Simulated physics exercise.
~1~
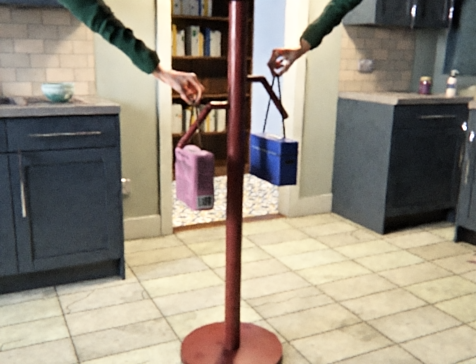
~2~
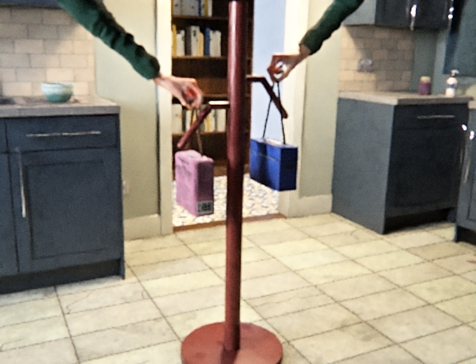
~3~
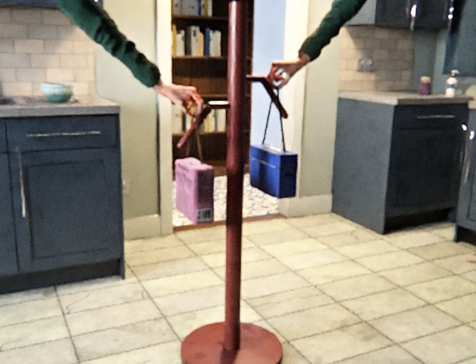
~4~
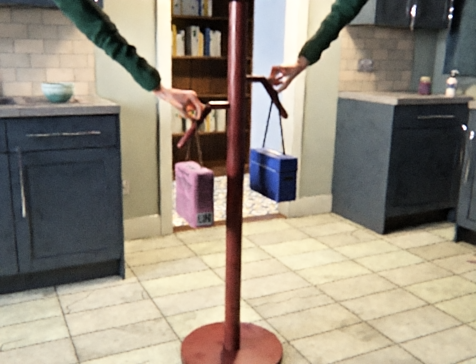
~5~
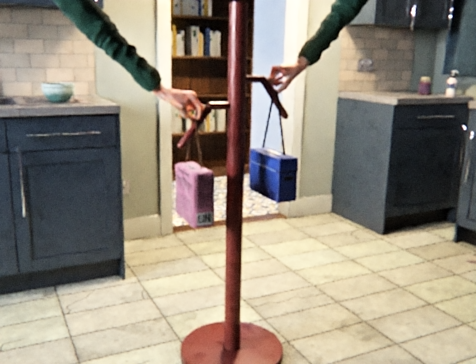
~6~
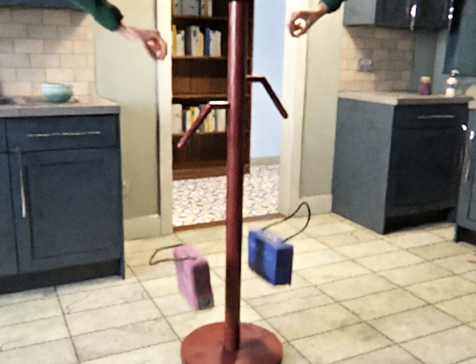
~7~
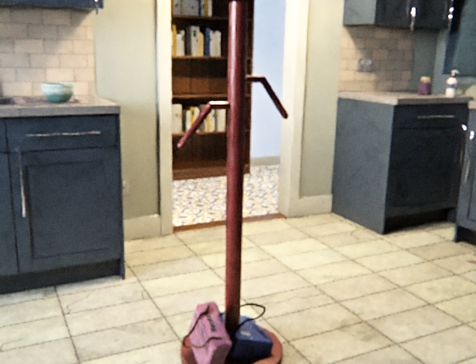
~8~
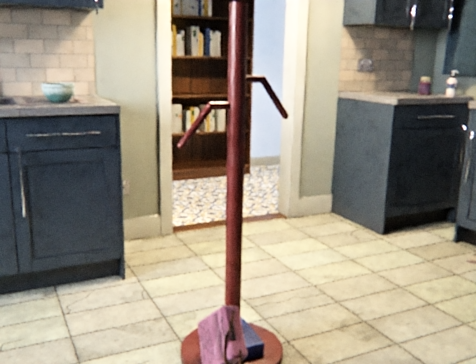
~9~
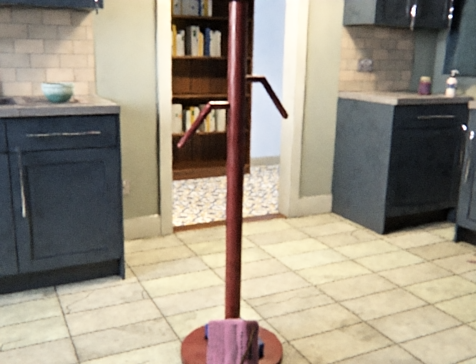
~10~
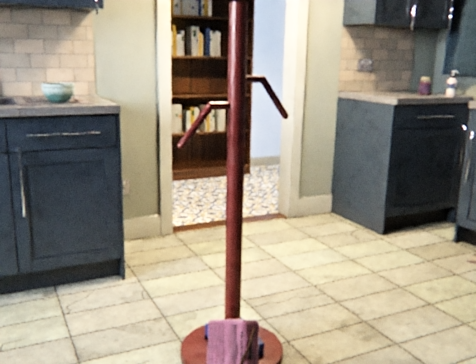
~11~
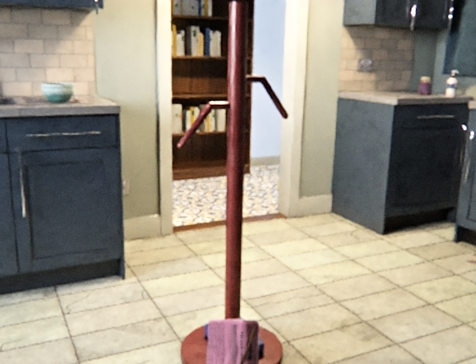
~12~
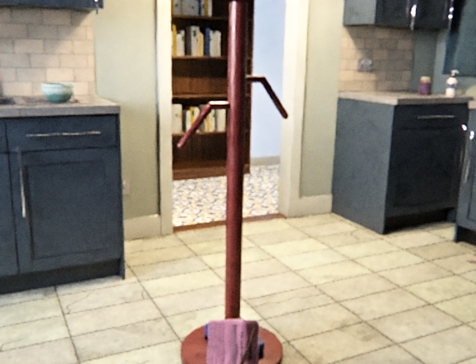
A pink bag and a blue case drop to the floor once two hands release them.
